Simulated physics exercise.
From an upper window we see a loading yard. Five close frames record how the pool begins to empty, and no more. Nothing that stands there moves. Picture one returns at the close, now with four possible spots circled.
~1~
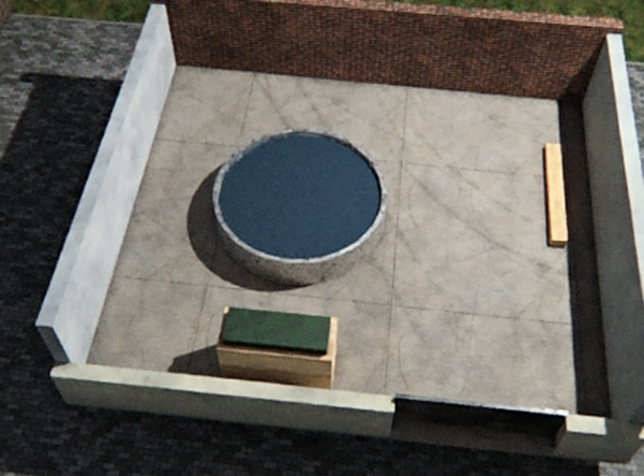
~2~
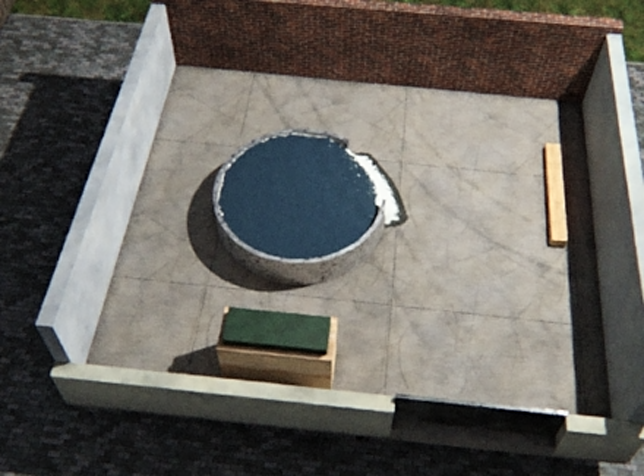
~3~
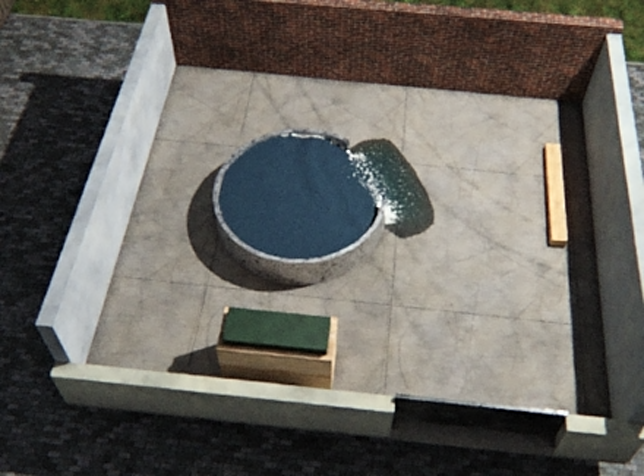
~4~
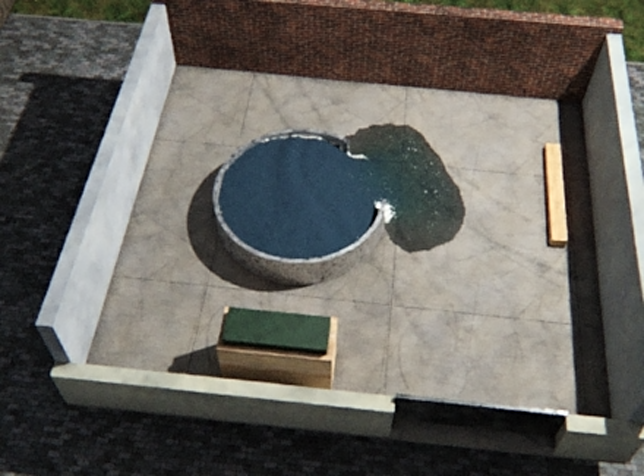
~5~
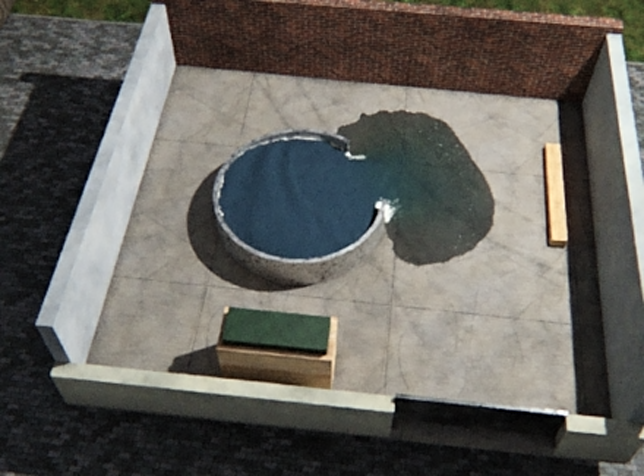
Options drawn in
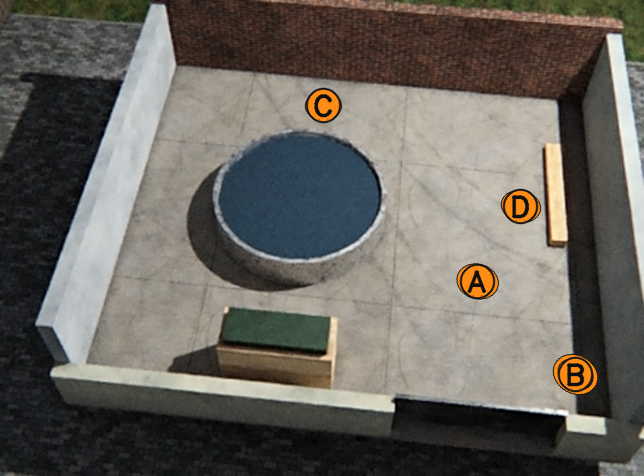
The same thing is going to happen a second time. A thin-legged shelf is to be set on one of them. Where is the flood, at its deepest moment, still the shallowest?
It is C.
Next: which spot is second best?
It is A.
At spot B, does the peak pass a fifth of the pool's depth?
Yes, clearly.
In orange, A at (477, 281); B at (575, 374); C at (323, 105); D at (520, 206).
For spot A, the water peaks at about 20 % of the depth that stood in the pool.
For spot B, the water peaks at about 39 % of the depth that stood in the pool.
For spot C, the water peaks at about 5 % of the depth that stood in the pool.
For spot D, the water peaks at about 36 % of the depth that stood in the pool.
